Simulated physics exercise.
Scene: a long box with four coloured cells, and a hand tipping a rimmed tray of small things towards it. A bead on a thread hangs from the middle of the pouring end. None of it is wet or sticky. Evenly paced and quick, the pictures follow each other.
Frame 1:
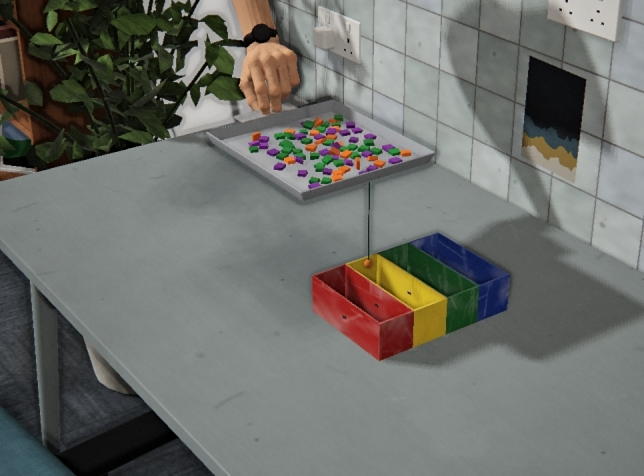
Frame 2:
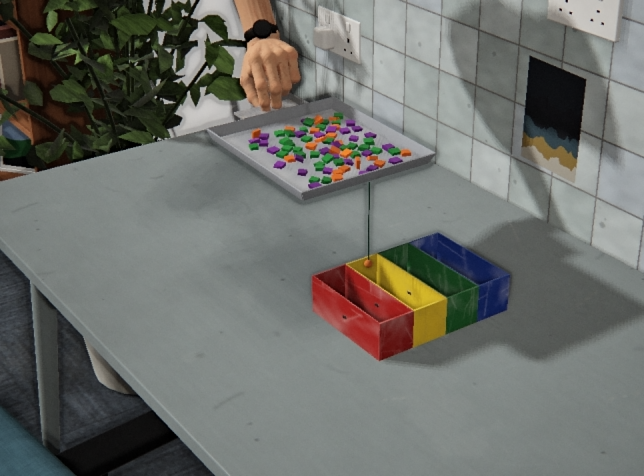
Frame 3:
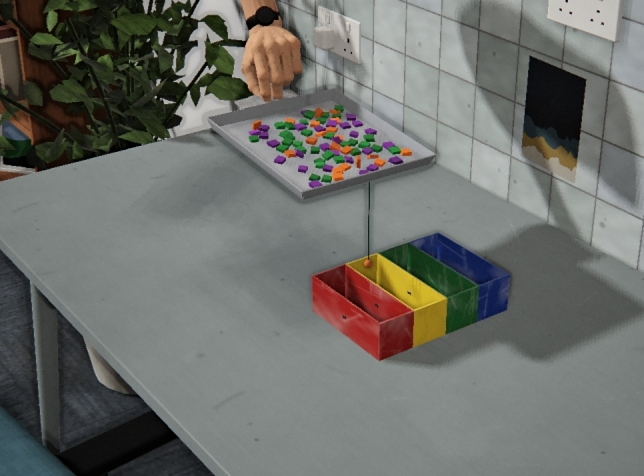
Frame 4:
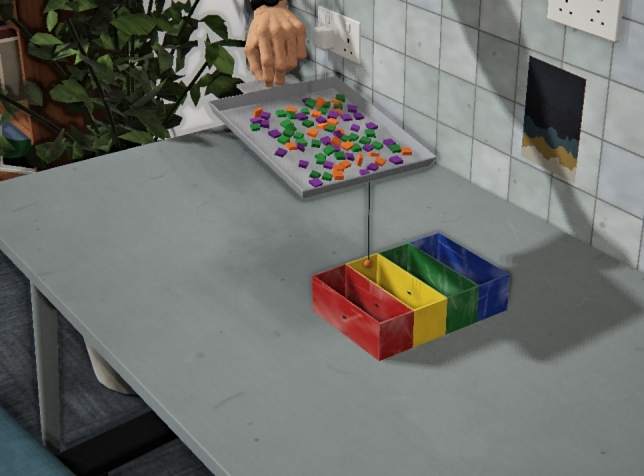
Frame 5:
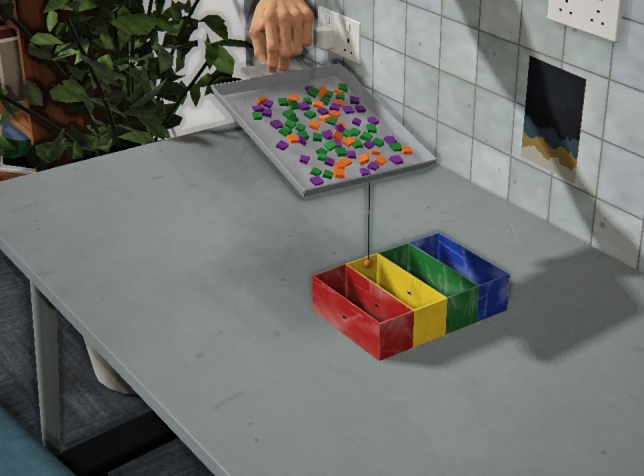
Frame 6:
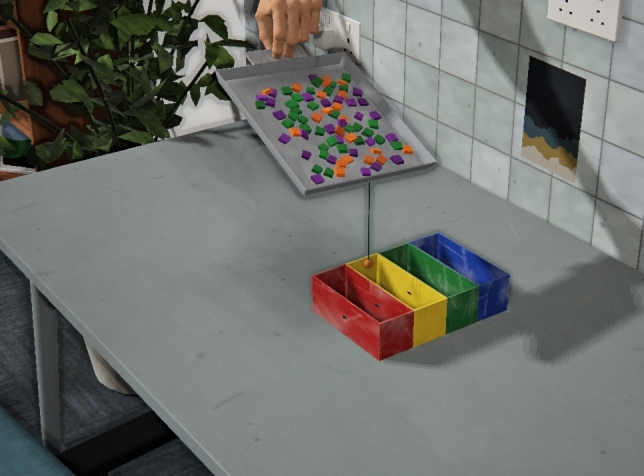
The clip shows a hand at the far edge of a gray tray of small purple, green and orange pieces, gradually raising that edge so the tray slants toward a box with red, yellow, green and blue compartments.
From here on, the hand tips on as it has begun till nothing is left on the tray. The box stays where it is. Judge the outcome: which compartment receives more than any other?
The green compartment receives the most.
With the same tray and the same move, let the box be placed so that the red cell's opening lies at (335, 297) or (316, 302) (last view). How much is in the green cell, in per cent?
30% for the first placement, 20% for the second.
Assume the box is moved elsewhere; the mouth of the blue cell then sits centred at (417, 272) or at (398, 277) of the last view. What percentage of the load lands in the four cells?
First try: Around 60 percent; second try: Around 40 percent.
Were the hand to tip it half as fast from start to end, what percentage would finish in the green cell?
It would be around 30 percent.
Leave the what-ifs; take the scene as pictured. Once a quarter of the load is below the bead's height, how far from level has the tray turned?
That happens at close to 80 degrees.
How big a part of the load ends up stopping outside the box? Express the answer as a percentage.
0 per cent.
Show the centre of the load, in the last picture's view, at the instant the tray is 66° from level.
Mark it at roughly (394, 169) in the final frame.
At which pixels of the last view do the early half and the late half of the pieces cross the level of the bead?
The first part passes (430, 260); everything after passes (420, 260).
Just after the last frame, tray tipped steeply; the larger part on the tray; about a tenth falling or outside the box.
A moment on, tray tipped past a quarter turn; about a tenth on the tray; roughly a third in the green cell; roughly a quarter in the blue cell; roughly a quarter in the yellow cell; about a tenth in the red cell; roughly a quarter falling or outside the box.
Further on, tray tipped past a quarter turn; roughly a third in the green cell; roughly a quarter in the yellow cell; roughly a quarter in the blue cell; about a tenth in the red cell; just a few falling or outside the box.
When it is over, tray tipped past a quarter turn; roughly a third in the green cell; roughly a quarter in the yellow cell; roughly a quarter in the blue cell; about a tenth in the red cell; just a few outside the box.
